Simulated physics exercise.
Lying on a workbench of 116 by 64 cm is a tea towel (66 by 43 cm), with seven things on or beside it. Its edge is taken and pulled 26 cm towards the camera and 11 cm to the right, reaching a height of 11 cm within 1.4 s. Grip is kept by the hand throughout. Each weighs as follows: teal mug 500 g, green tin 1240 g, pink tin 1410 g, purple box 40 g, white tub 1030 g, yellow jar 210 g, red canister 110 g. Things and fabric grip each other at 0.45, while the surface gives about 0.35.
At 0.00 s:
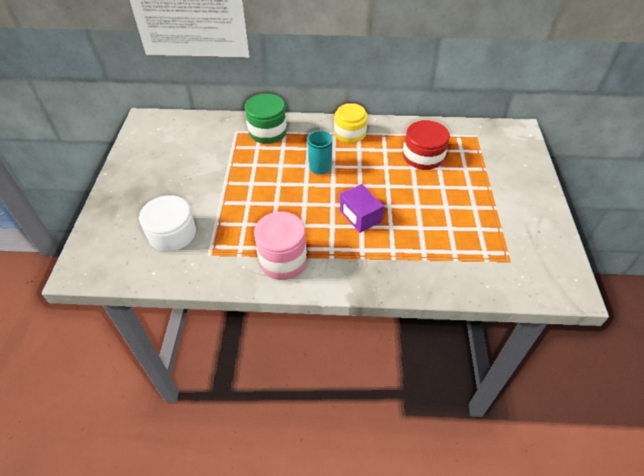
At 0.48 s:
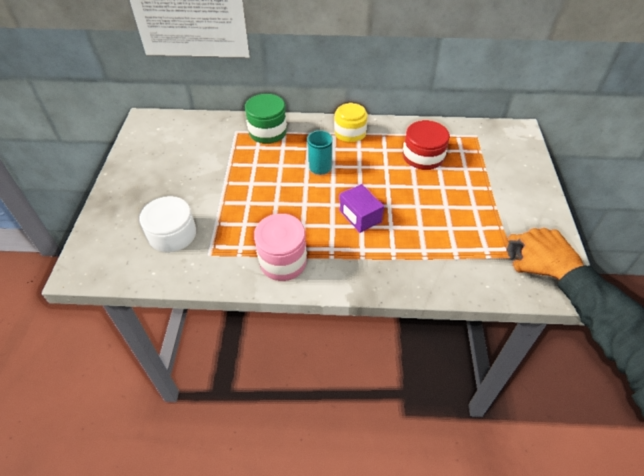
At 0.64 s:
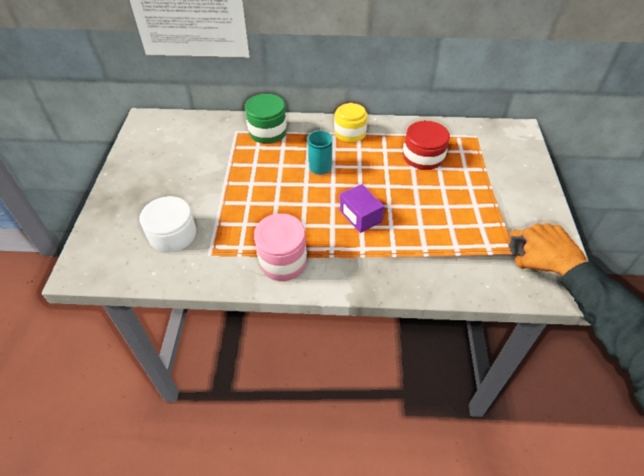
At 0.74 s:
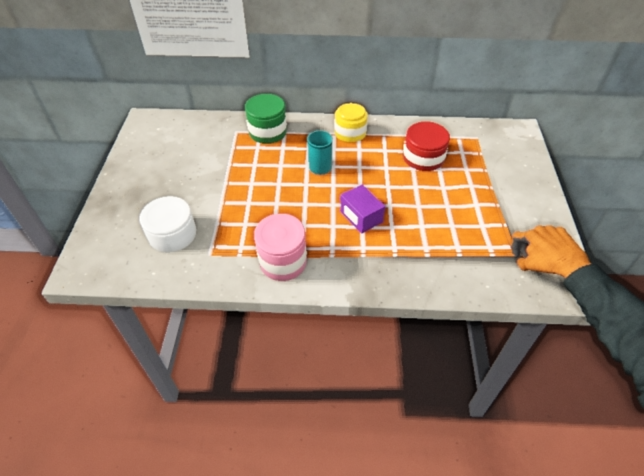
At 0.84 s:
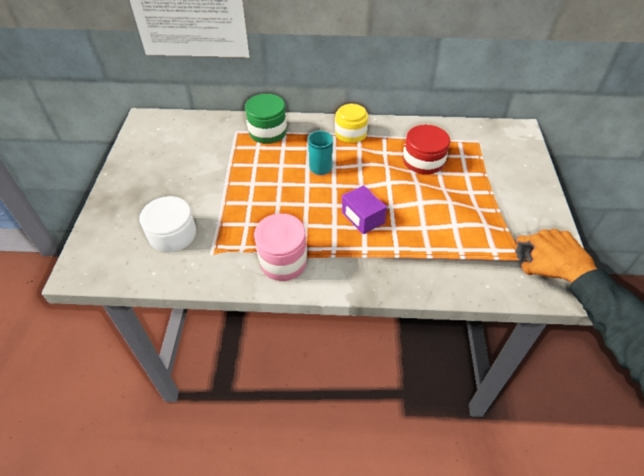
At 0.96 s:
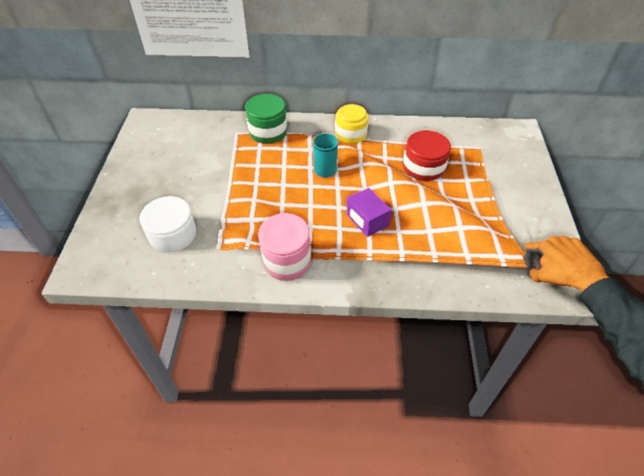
A gloved orange hand in a dark sleeve enters from the right at a pale workbench against a grey block wall, seen from above and in front. An orange cloth with white lines holds a teal cup, purple box and pink, green, yellow and red containers, a white tub beside it at left. The hand grips the near right corner and pulls slightly rightward and nearer, creasing the cloth and shifting the cup, box and pink tin slightly, while the camera stays still.
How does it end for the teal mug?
It ends up still on the surface.
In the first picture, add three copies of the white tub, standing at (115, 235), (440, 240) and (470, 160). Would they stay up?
By position: On, off, on.
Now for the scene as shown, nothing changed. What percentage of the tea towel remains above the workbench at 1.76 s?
Roughly 90% of it.
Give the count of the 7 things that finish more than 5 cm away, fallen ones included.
4.
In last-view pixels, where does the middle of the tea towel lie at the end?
Close to (436, 257) in pixels.
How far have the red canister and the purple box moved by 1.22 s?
About: Red canister 10 cm, purple box 6 cm.
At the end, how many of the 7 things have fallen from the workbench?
The count is 0.
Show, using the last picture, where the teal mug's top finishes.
Near (347, 193).
By 1.2 s, 100 % of the tea towel is still over the top; teal mug on its side, 7 cm off its start, red canister 10 cm off its start, purple box 7 cm off its start.
By 1.5 s, 95 % of the tea towel is still over the top; teal mug lifted 4 cm, red canister 20 cm off its start, purple box 15 cm off its start.
By 1.8 s, 90 % of the tea towel is still over the top; teal mug on its side, 12 cm off its start at (347, 185), red canister 27 cm off its start at (504, 201), purple box 19 cm off its start at (428, 245).
By 2.0 s, 85 % of the tea towel is still over the top; teal mug on its side, 14 cm off its start, red canister 30 cm off its start, purple box 22 cm off its start.
By 3.6 s, 85 % of the tea towel is still over the top; teal mug on its side, 14 cm off its start at (347, 193), red canister 30 cm off its start at (517, 210), purple box 22 cm off its start at (437, 256), pink tin on its side, 8 cm off its start at (314, 262).
